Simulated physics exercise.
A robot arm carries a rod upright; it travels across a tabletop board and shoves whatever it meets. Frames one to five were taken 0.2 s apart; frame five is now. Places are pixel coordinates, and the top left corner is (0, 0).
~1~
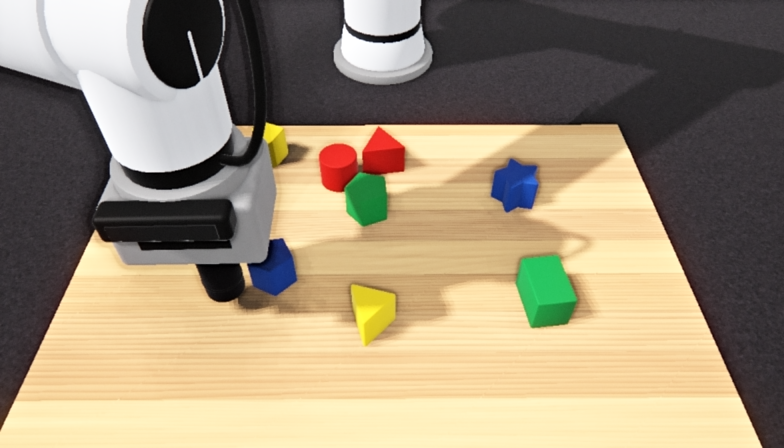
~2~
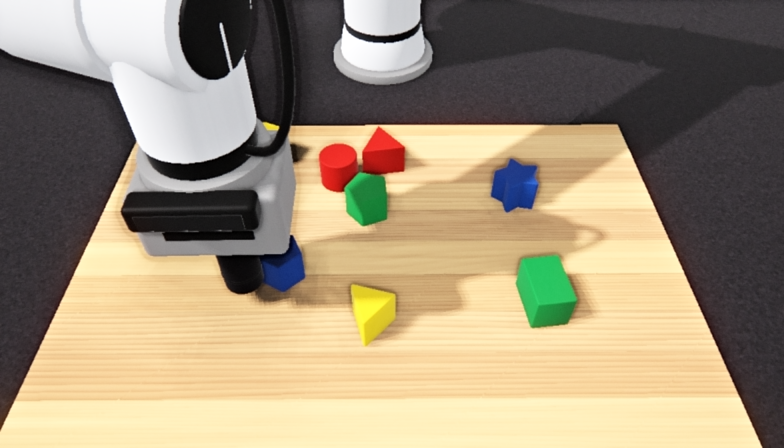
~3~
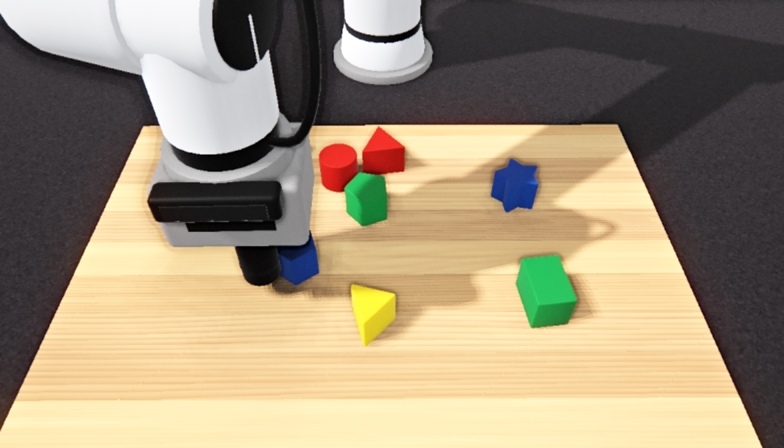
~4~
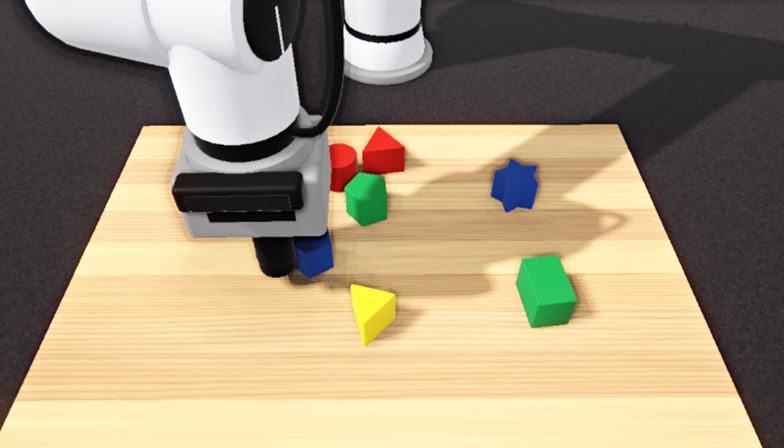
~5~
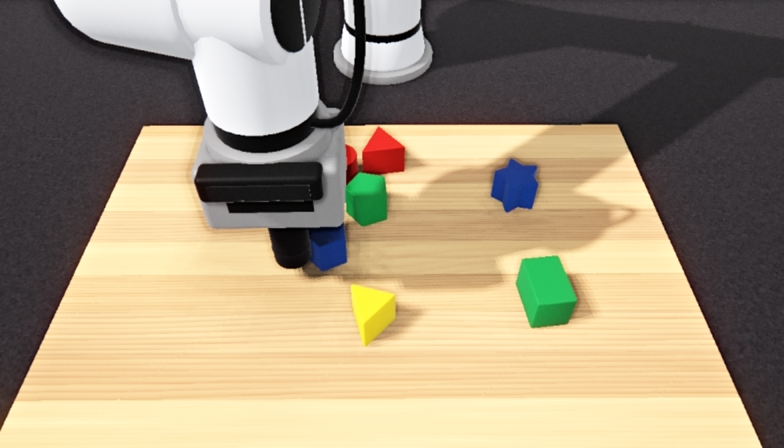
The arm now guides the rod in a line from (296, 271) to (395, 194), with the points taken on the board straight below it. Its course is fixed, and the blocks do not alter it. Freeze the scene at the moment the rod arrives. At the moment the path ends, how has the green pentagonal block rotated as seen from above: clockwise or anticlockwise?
Looking down, it rotates anti-clockwise.
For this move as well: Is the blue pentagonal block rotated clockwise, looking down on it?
Yes, it checks out.
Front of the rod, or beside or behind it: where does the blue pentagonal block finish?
Final position: To the side or behind.
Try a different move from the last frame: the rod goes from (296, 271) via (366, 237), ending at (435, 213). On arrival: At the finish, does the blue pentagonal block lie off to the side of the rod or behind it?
No - that is not the case.
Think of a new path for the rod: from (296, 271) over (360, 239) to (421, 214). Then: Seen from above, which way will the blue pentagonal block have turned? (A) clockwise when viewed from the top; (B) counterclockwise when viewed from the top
A.
The first path, step by step. One third of the way, rod (331, 229); blue pentagonal block (366, 211), turned 35° clockwise; green pentagonal block (374, 182), turned 20° anticlockwise.
Two thirds of the way, rod (365, 203); blue pentagonal block (397, 203), turned 80° clockwise; green pentagonal block (388, 171), turned 55° anticlockwise.
At the end, rod (395, 180); blue pentagonal block (400, 202), turned 90° clockwise; red cylinder still; green pentagonal block (412, 148), turned 70° anticlockwise; red triangular piece (385, 136), turned 35° anticlockwise.
